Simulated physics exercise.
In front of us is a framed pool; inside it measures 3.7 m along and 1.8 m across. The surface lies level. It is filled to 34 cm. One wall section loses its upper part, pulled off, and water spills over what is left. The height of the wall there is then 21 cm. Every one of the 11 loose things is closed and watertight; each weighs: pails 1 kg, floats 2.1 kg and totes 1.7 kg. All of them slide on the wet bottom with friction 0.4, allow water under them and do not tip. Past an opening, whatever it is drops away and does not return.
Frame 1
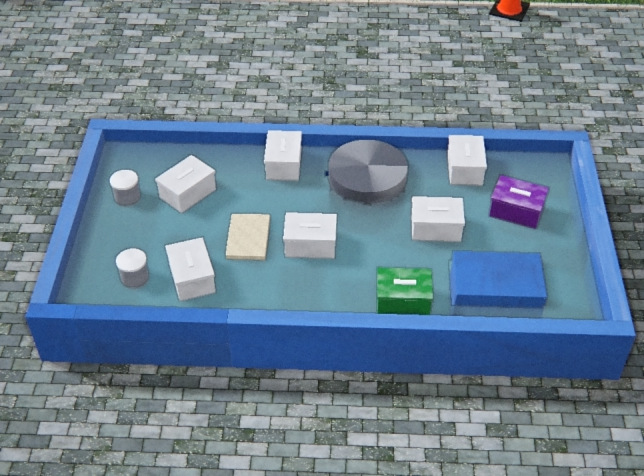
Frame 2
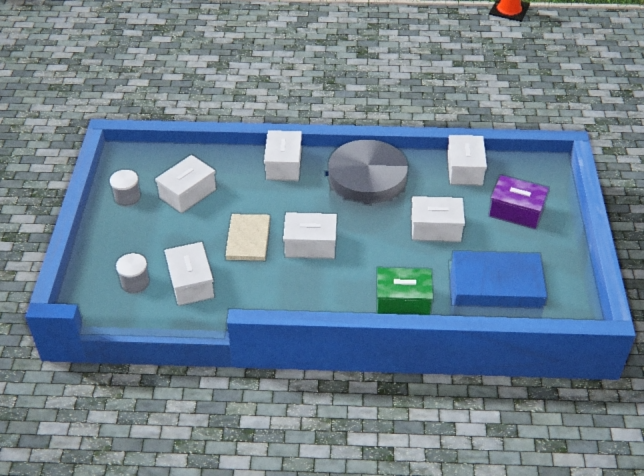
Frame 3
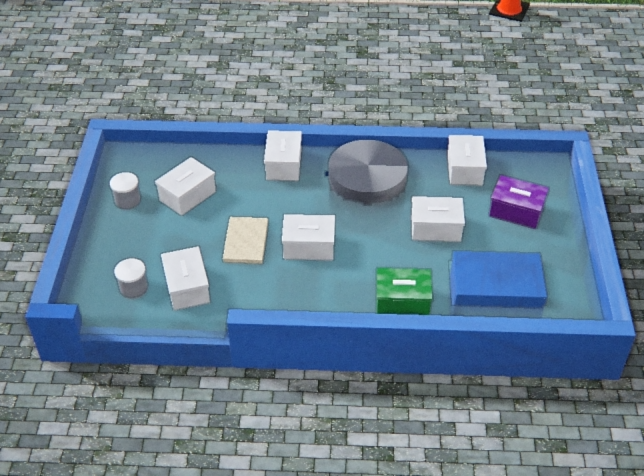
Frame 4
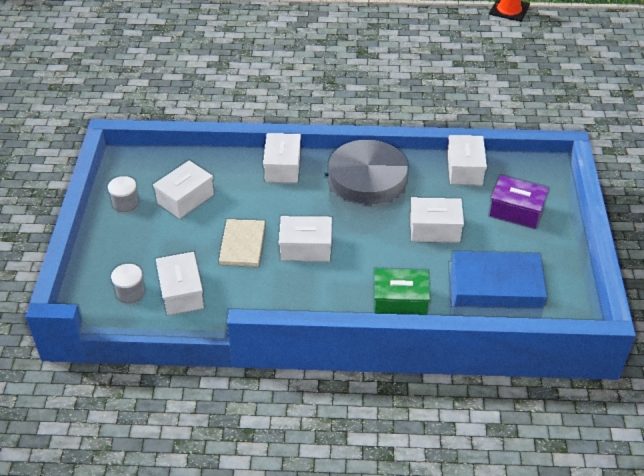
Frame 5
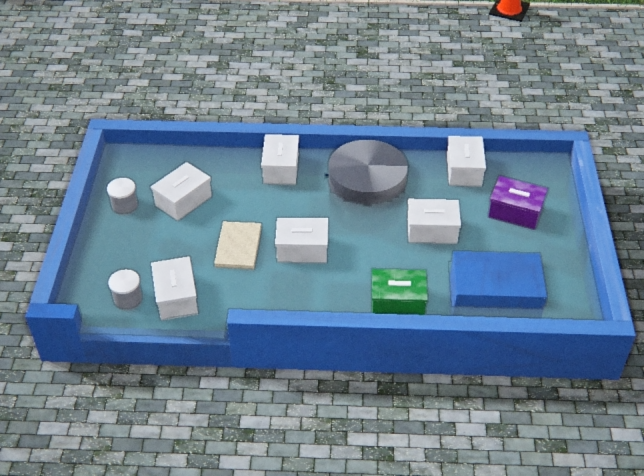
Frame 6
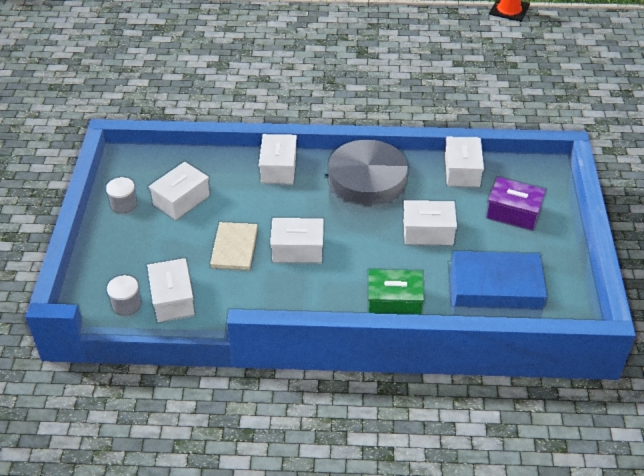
White boxes and small cylinders drift slightly toward a lowered wall section in a blue-framed pool.
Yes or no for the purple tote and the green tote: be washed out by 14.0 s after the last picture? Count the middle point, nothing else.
Lab note - purple tote retained, green tote retained.
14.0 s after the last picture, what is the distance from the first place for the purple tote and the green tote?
20 cm, then 50 cm, roughly.
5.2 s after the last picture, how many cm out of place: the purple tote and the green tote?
Shifts: Around 10 and 30 cm.
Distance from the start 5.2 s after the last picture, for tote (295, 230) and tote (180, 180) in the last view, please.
Log: Item 1 = 40 cm; item 2 = 20 cm.
Then, 1.2 s after the last picture the purple tote is near (512, 197), 0.1 m from its start, afloat; the green tote is near (382, 286), 0.2 m from its start, afloat; 0 of 11 are out; 11 afloat.
Then, 5.2 s after the last picture the purple tote is near (508, 201), 0.1 m from its start, afloat; the green tote is near (366, 288), 0.3 m from its start, afloat; 0 of 11 are out; 11 afloat.
Then, 10.0 s after the last picture the purple tote is near (502, 205), 0.1 m from its start, afloat; the green tote is near (346, 291), 0.4 m from its start, afloat; 0 of 11 are out; 11 afloat.
Then, 14.0 s after the last picture the purple tote is near (498, 208), 0.2 m from its start, afloat; the green tote is near (330, 291), 0.5 m from its start, afloat; 0 of 11 are out; 11 afloat.
